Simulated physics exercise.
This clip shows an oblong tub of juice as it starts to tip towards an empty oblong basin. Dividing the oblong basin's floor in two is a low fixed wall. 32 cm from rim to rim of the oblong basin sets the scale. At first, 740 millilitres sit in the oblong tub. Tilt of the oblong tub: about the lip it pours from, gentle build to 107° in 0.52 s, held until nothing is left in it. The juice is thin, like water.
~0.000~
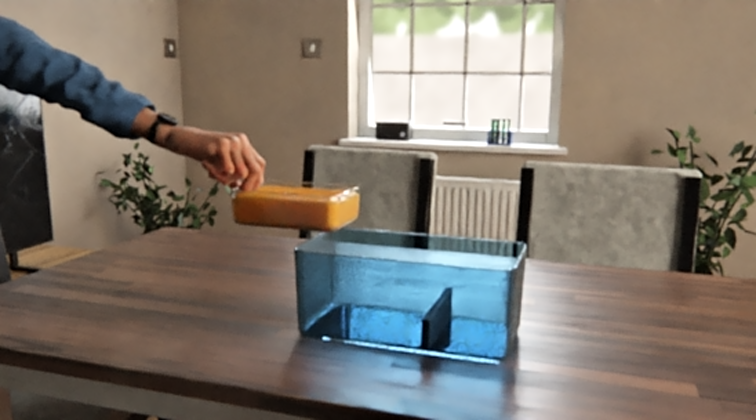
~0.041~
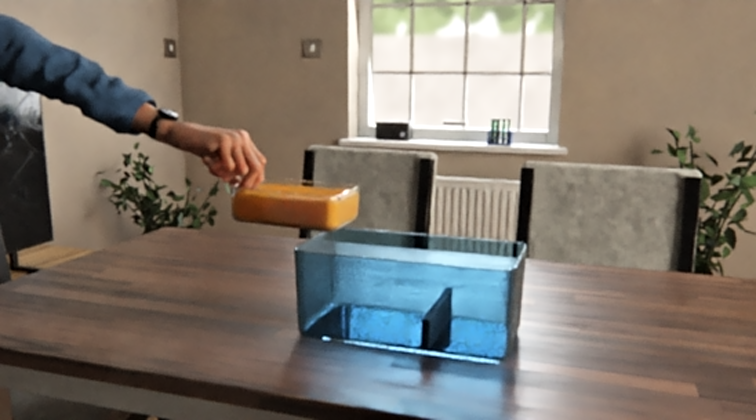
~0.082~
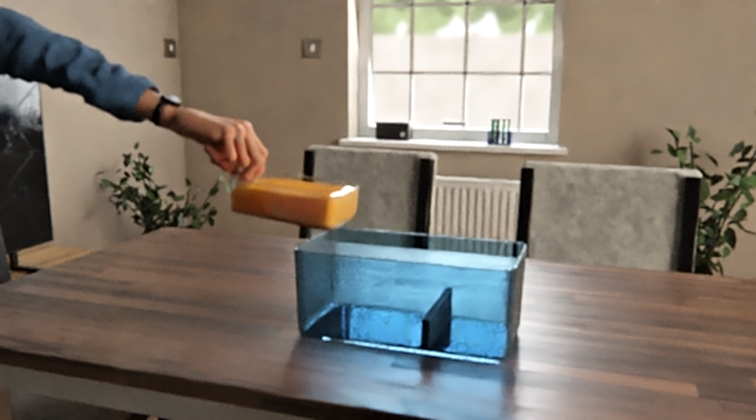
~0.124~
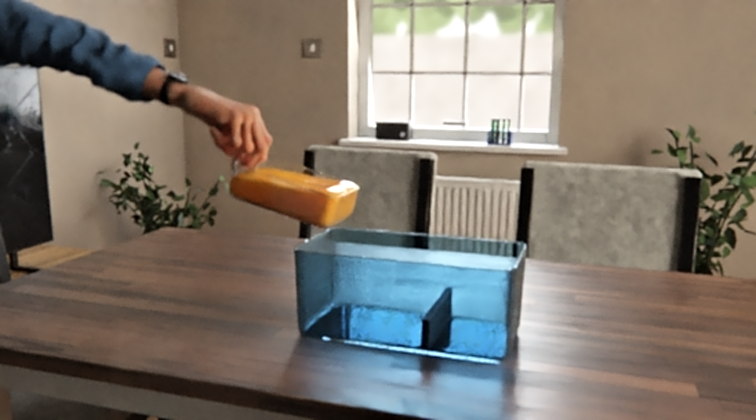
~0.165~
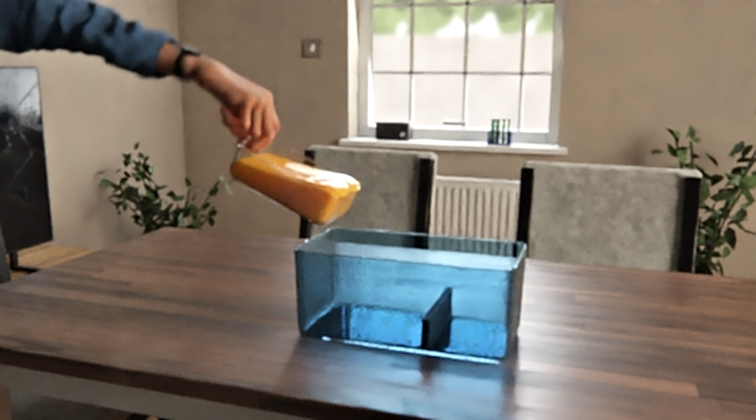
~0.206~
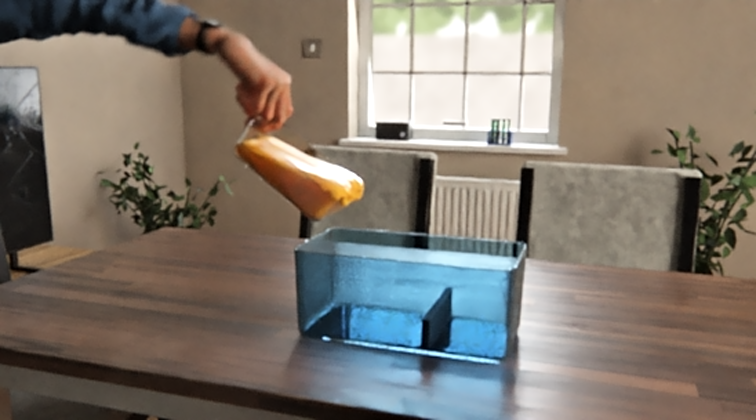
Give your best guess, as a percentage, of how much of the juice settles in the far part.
I would say 16 per cent of it settles there.
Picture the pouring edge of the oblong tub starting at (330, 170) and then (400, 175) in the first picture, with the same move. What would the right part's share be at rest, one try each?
In order, 10 and 75 per cent.
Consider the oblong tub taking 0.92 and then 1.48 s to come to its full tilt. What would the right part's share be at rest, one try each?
In order, 20 and 10 per cent.
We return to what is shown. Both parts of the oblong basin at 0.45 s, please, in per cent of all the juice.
Left roughly 30, right roughly 0.
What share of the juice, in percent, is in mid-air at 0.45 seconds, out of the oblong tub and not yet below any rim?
At that moment, about 52 percent.
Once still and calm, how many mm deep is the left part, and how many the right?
Final levels - left approx 20 mm, right approx 8 mm.
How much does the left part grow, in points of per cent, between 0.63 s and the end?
About 3 percent.
Then, 0.45 s in, the tilt is 102° and 16 per cent is still to pour, 31 is left of the wall and 0 right of it.
Then, 0.63 s in, the tilt is 107° and 1 per cent is still to pour, 72 is left of the wall and 20 right of it.
Then, 0.82 s in, the tilt is 107° and 0 per cent is still to pour, 72 is left of the wall and 15 right of it.
Then, 1.02 s in, the tilt is 107° and 0 per cent is still to pour, 76 is left of the wall and 16 right of it.
Finally, 76 per cent lies left of the wall, 16 right of it and 8 outside.
